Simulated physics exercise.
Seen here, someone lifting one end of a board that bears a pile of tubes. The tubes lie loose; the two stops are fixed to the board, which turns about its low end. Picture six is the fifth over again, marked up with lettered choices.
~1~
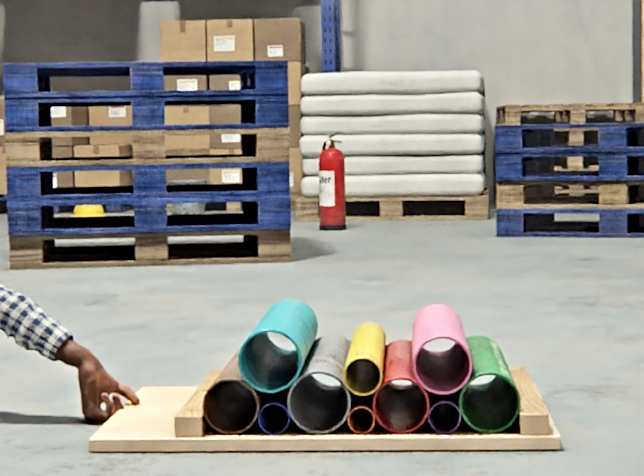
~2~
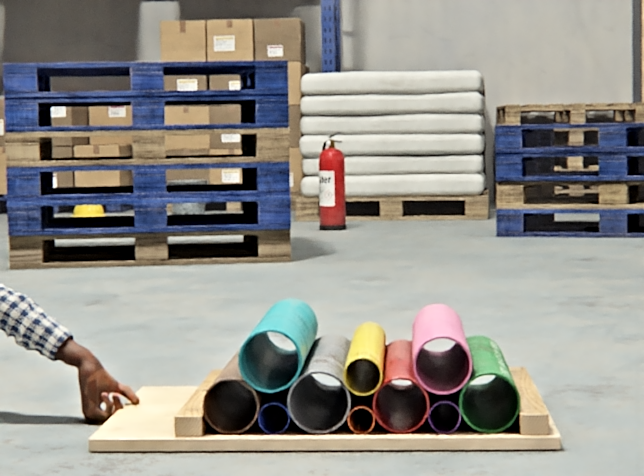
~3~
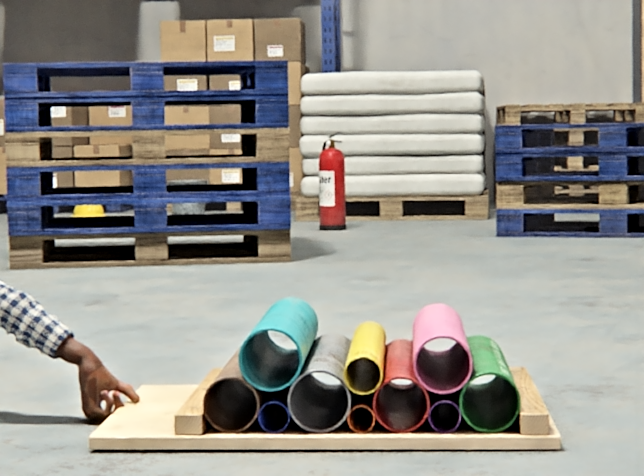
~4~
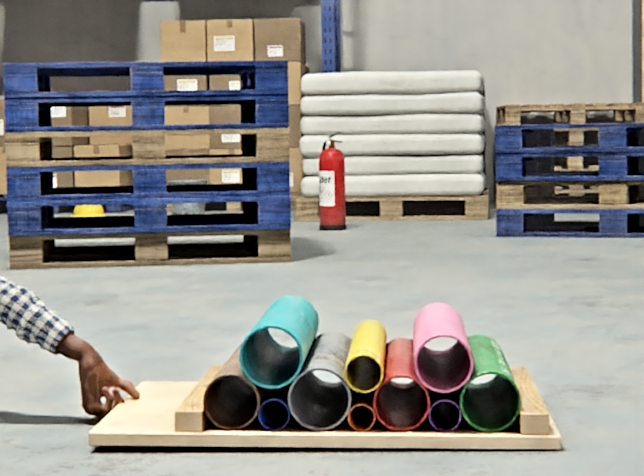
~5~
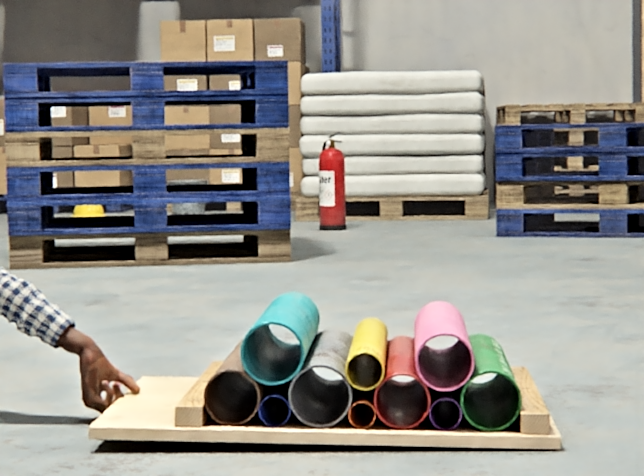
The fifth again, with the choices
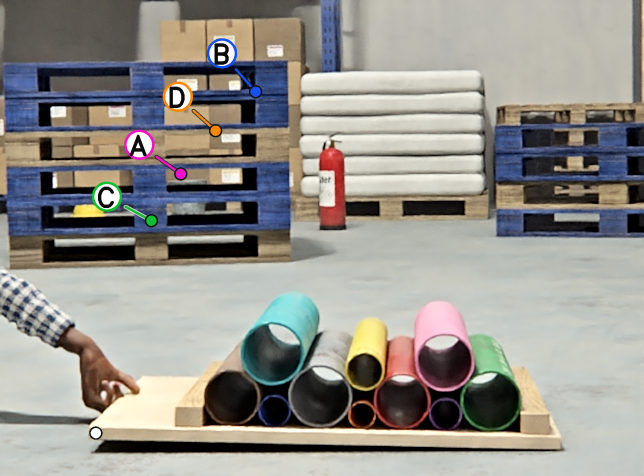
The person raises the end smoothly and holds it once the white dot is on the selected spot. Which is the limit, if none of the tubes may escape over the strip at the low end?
D is the limit.
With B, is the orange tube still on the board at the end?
Yes.
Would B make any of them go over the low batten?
Yes.
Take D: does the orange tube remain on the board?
Yes.
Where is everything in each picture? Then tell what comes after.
The first frame shows turquoise tube (270, 361); pink tube (443, 365); yellow tube (363, 376).
The second frame shows yellow tube (363, 376); board (331, 406).
The third frame shows board (331, 405); brown tube (231, 405); blue tube (274, 417); pink tube (443, 364).
The fourth frame shows board (331, 403); brown tube (231, 402); blue tube (274, 414).
The fifth frame shows board (331, 400); brown tube (232, 397); blue tube (274, 411).
On the copy, A at (181, 174); B at (256, 92); C at (152, 220); D at (215, 131); the white dot at (96, 433).
On D. First, board at 22°.
Then, board at 42°.
Finally, board at 43°, none over the low batten.
By contrast, A none over the low batten; B three over the low batten (turquoise, pink, yellow); C none over the low batten.
